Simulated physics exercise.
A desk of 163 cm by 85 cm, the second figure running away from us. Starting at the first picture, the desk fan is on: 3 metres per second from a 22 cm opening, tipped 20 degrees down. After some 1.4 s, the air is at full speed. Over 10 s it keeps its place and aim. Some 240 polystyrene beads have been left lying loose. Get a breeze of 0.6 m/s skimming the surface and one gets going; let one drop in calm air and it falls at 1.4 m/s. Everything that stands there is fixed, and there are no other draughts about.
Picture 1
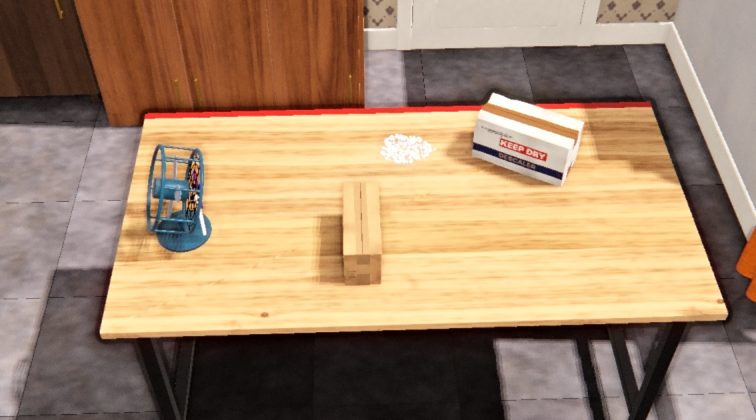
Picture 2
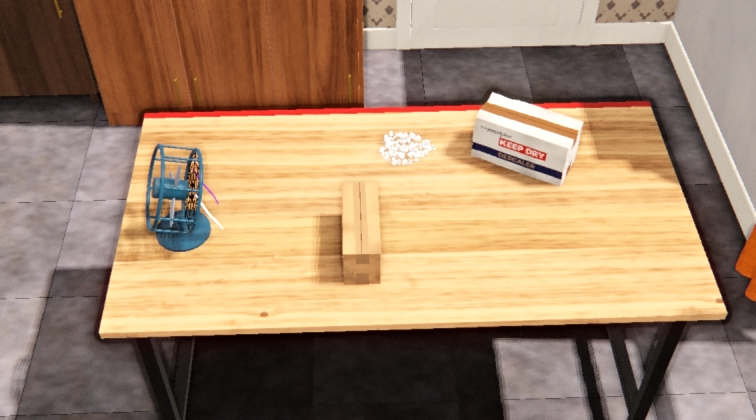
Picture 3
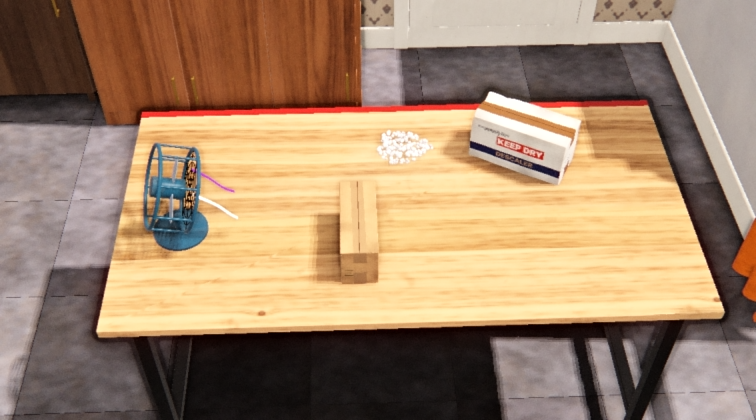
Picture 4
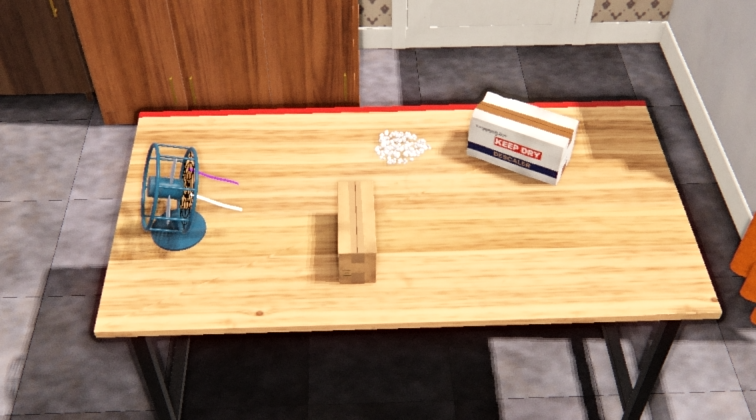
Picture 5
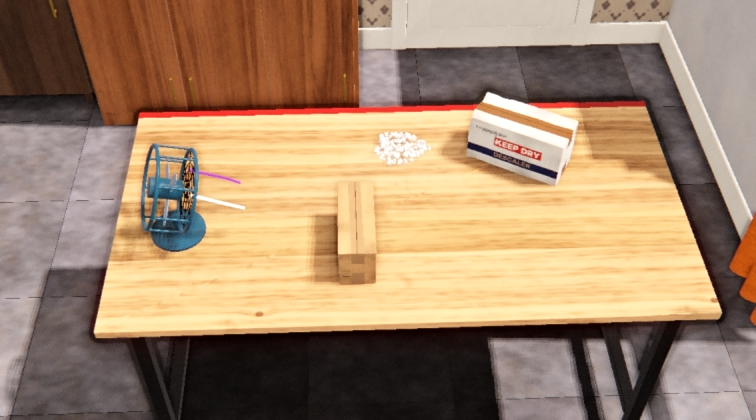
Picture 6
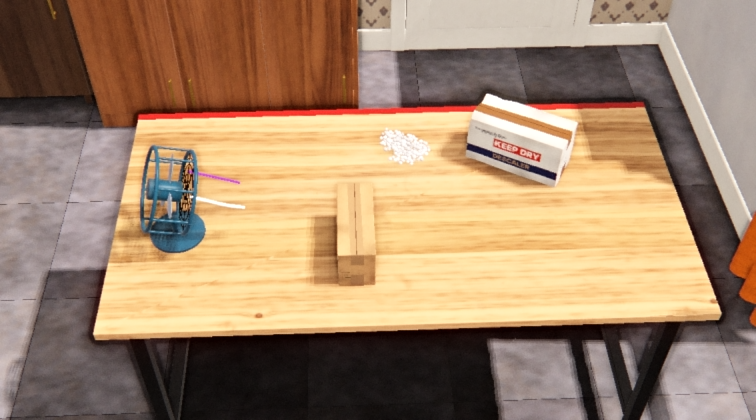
On a wooden table, a blue desk fan starting up, its ribbons streaming out, then loose white beads beyond a block shifting slightly.
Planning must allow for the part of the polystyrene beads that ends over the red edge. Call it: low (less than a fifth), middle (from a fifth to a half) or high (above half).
High.
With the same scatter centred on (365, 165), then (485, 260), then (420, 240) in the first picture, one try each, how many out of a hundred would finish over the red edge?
It goes 100 %, then 10 %, then 40 %.
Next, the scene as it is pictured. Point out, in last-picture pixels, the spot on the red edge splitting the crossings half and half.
The middle of the crossings lies near (461, 107) in the last picture.
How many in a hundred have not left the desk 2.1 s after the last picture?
The remaining share is about 0 %.
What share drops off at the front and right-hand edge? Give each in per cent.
Roughly 0 % front, roughly 0 % right-hand.
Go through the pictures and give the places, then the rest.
The middle of the polystyrene beads is near (407, 151), none has stirred yet and the mouth of the desk fan is at (174, 190), in the first frame.
The middle of the polystyrene beads is near (405, 150), none has stirred yet and the red edge is centred on (399, 108), in the second frame.
The middle of the polystyrene beads is near (403, 149), none has stirred yet, the top of a box is at (527, 118) and the top of a box is at (358, 215), in the third frame.
The middle of the polystyrene beads is near (401, 149) and none has stirred yet, in the fourth frame.
The middle of the polystyrene beads is near (400, 150) and none has stirred yet, in the fifth frame.
The middle of the polystyrene beads is near (407, 148), the farthest in sight from the desk fan is at (426, 144) and about 45 % have left their places, in the sixth frame.
Then, 0.9 s after the last picture, 100 % are over the red edge; 100 % have settled or left.
Then, 2.1 s after the last picture, 100 % are over the red edge; 100 % have settled or left.
Then, 4.4 s after the last picture, 100 % are over the red edge; 100 % have settled or left.
Then, 8.9 s after the last picture, at the end, 100 % are over the red edge.
